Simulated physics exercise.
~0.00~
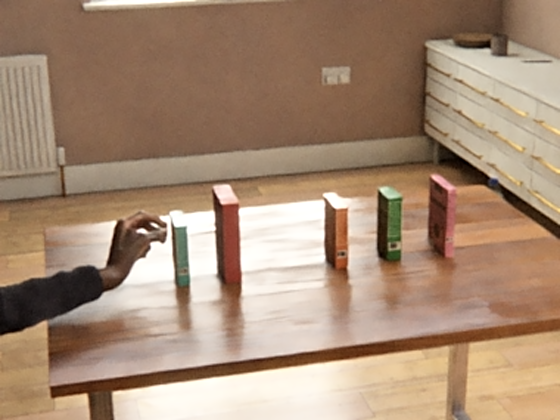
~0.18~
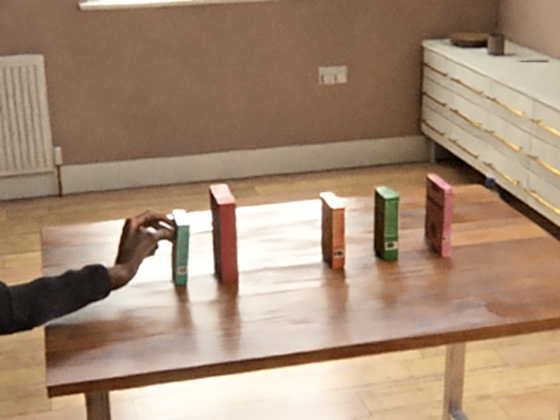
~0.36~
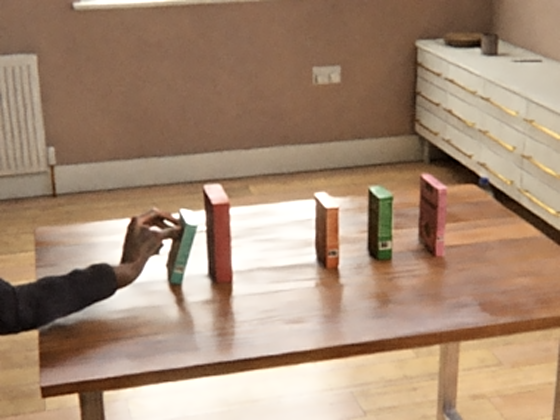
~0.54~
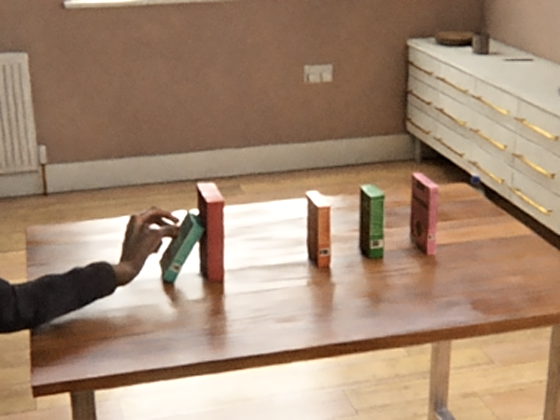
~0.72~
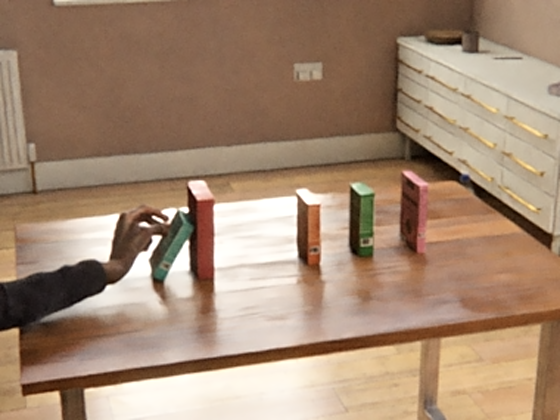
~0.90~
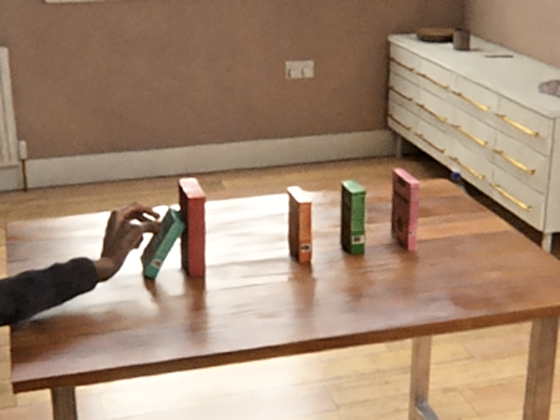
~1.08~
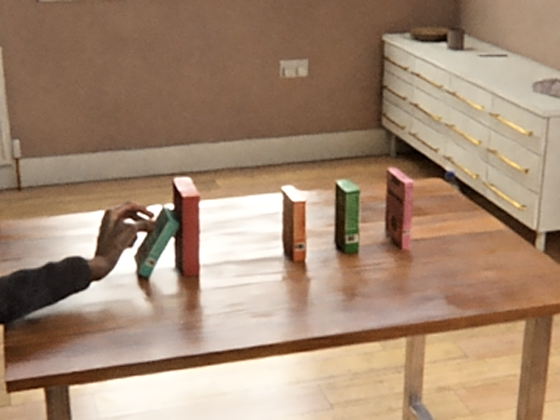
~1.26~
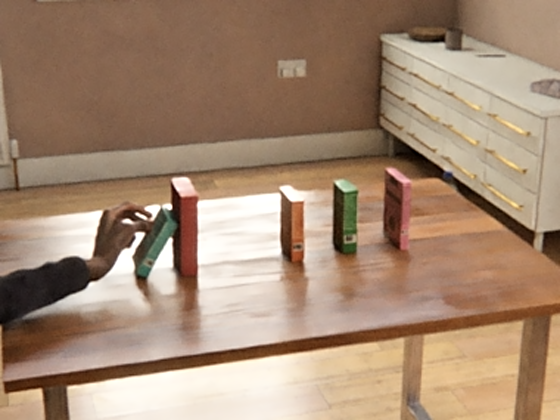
In this clip, a hand tips a small turquoise packet rightward on a wooden table until it leans against a taller red block, while the view shifts slightly right. The red block and the orange, green and pink packets stay upright, with the hand still at the leaning packet.
